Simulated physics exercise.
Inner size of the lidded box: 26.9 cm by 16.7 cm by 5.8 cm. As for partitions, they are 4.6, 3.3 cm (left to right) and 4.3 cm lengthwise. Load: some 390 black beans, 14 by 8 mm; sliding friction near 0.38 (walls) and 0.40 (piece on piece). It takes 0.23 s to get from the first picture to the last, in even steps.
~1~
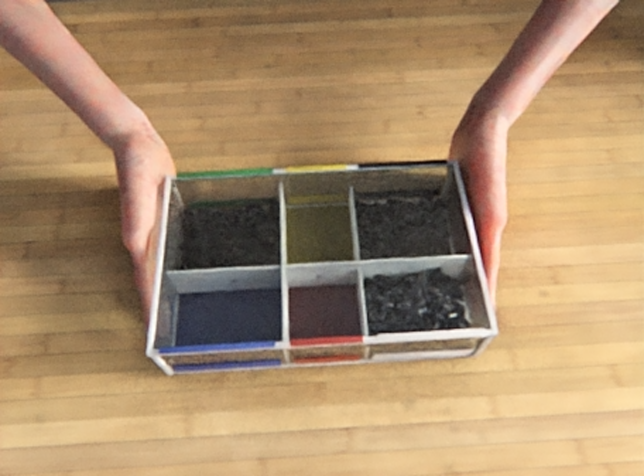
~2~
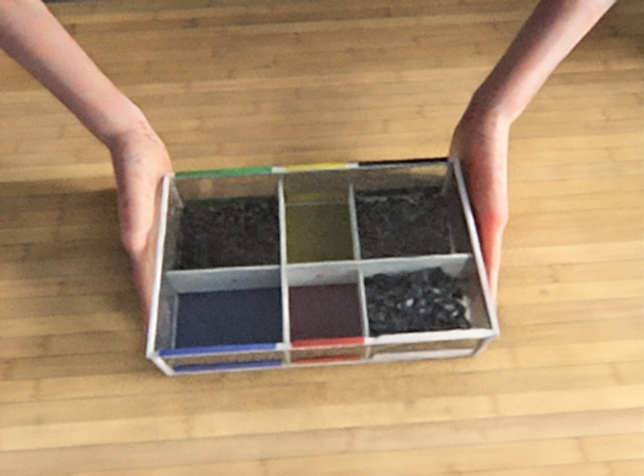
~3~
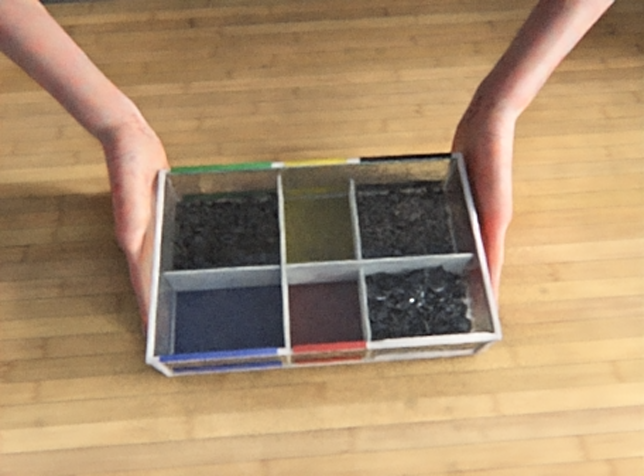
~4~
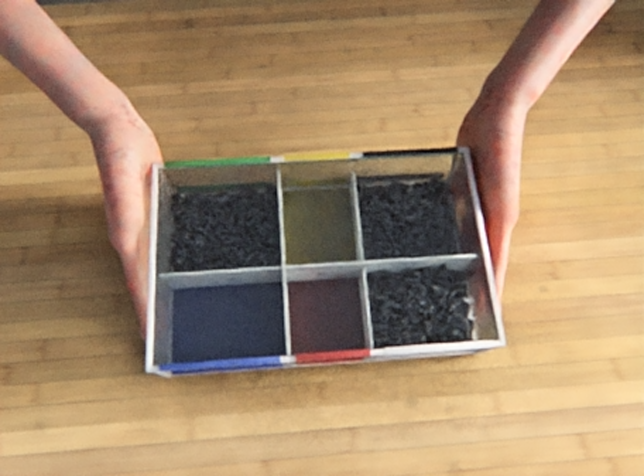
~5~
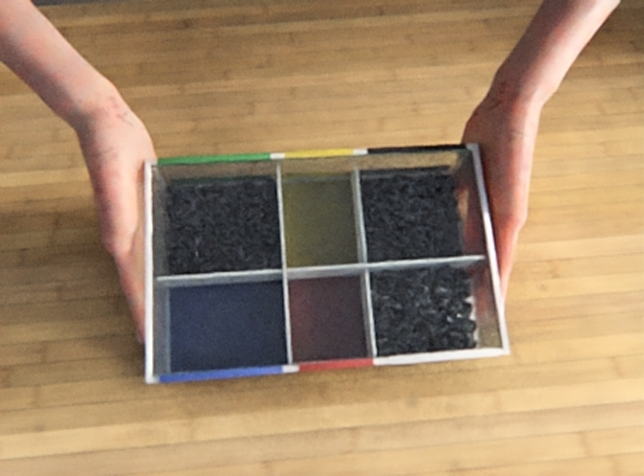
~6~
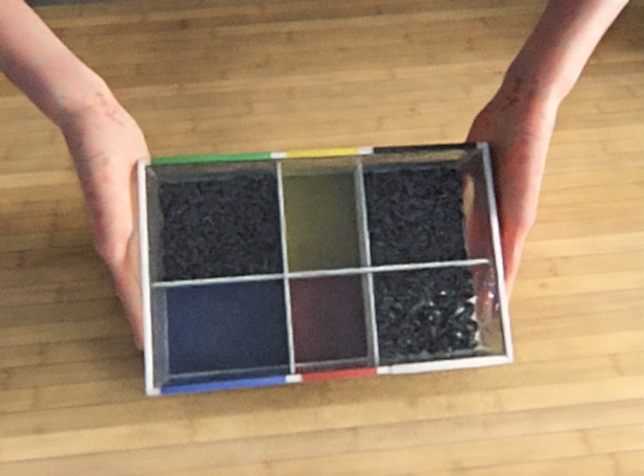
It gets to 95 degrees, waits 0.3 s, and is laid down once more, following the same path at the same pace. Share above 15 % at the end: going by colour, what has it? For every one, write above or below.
Red below, blue below, green above, yellow below, white above, black above.
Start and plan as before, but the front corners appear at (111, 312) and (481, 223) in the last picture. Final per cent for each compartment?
Each compartment ends with, in per cent, red 0, blue 0, green 55, yellow 20, white 10 and black 15.
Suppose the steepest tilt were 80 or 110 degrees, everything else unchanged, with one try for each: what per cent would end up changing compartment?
10 % and 25 %.
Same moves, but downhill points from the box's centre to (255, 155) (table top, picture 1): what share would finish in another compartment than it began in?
Some 20 per cent.
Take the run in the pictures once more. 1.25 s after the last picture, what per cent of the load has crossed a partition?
About 15 %.
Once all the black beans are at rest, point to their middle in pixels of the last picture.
(384, 274).
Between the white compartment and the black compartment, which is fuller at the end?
The white compartment.
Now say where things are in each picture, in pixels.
In the first picture, box tilt 0 degrees, front corners at (153, 350) and (491, 331); green 35 %, white 35 %, black 25 %.
In the second picture, box tilt 1 degrees, front corners at (153, 353) and (493, 331).
In the third picture, box tilt 5 degrees, front corners at (153, 358) and (495, 335), lowest corner right front.
In the fourth picture, box tilt 11 degrees, front corners at (152, 367) and (499, 341), lowest corner right front.
In the fifth picture, box tilt 18 degrees, front corners at (152, 377) and (503, 349), lowest corner right front.
In the sixth picture, box tilt 24 degrees, front corners at (153, 388) and (506, 356), lowest corner right front; green 35 %, white 35 %, black 25 %.
Then, 0.75 s after the last picture, tilt 95 degrees; blue 5 %, green 30 %, white 45 %, black 20 %.
Then, 1.25 s after the last picture, tilt 50 degrees; blue 5 %, green 30 %, white 45 %, black 20 %.
Then, 1.82 s after the last picture, tilt 0 degrees; blue 5 %, green 30 %, white 45 %, black 20 %.
In the end, red 0 %, blue 5 %, green 30 %, yellow 0 %, white 45 %, black 20 %.
